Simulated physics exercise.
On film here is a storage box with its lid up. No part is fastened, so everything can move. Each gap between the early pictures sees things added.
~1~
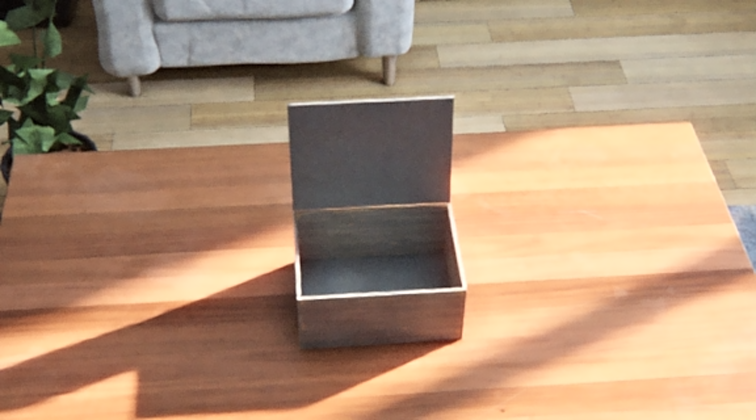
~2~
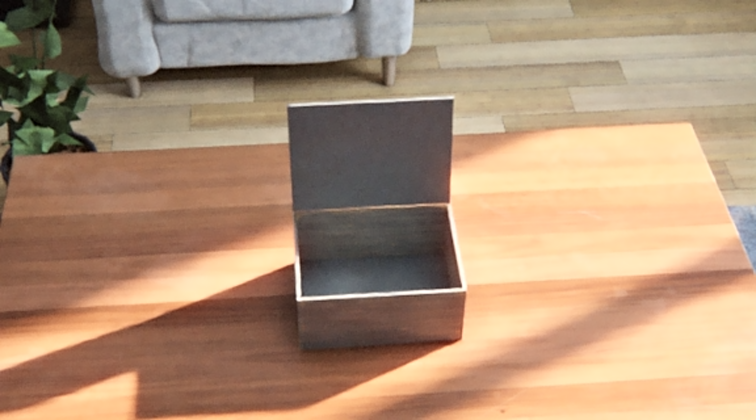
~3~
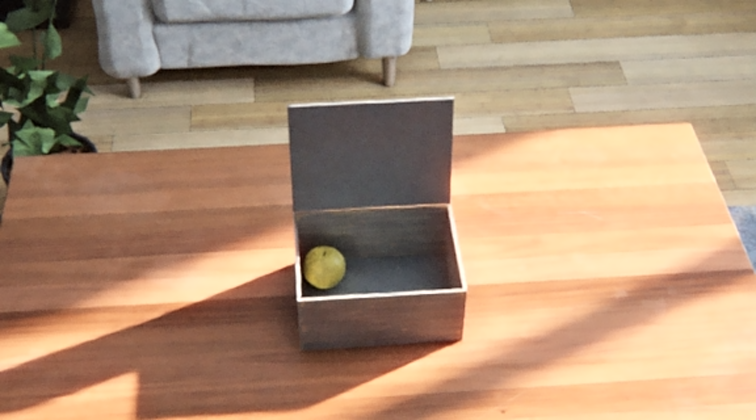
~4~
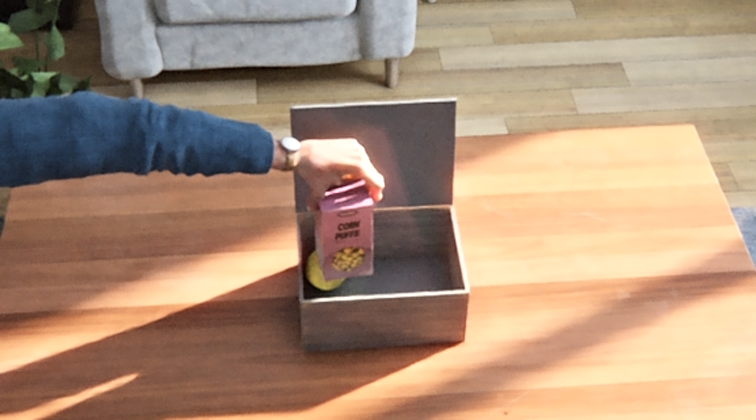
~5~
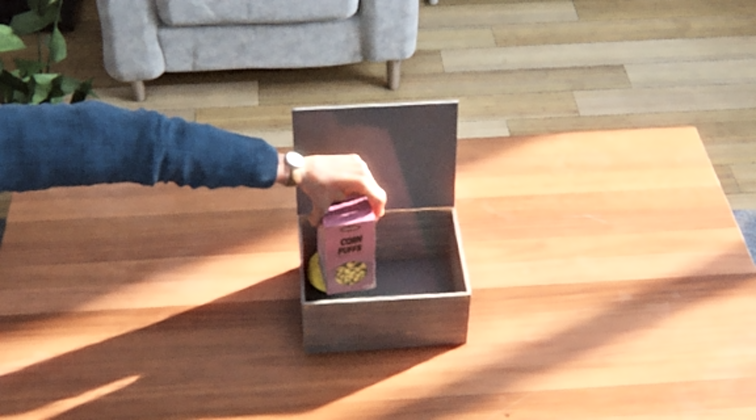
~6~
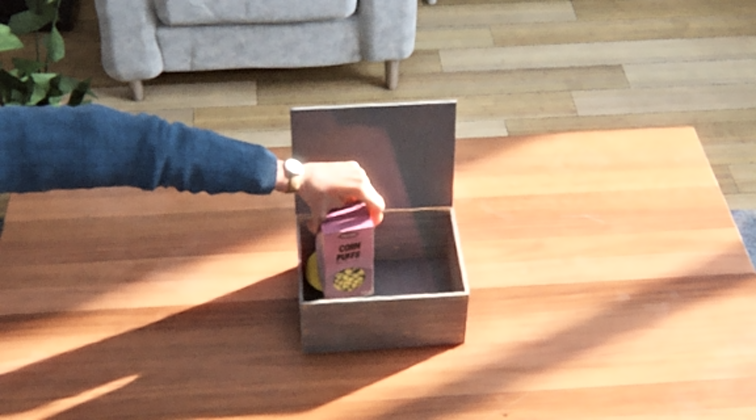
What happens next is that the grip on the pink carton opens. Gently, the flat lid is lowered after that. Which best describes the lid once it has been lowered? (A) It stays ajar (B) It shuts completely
(A) It stays ajar.
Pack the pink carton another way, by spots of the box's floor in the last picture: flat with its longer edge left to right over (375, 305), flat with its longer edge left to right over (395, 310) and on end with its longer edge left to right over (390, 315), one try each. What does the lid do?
Attempt one, it settles down; attempt two, it settles down; attempt three, it is left gaping.
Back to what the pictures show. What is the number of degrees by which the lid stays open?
It stays some 20° above the rim.
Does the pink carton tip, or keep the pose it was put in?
At the finish the pink carton holds its orientation.
Then, 0.30 s on from there, pink carton shifted about its own width near (344, 291).
Then, 1.20 s on from there, lid starting down; pink carton shifted about its own width near (345, 292); yellow apple shifted a little.
Then, 1.60 s on from there, lid 59° above the rim; pink carton shifted about its own width near (345, 292); yellow apple shifted a little.
Then, 1.90 s on from there, lid 34° above the rim; pink carton shifted about its own width near (345, 292); yellow apple shifted a little.
In the end, lid 22° above the rim; moved from the start, pink carton; yellow apple unmoved. At the end, from the last picture's camera, pink carton near (345, 292).
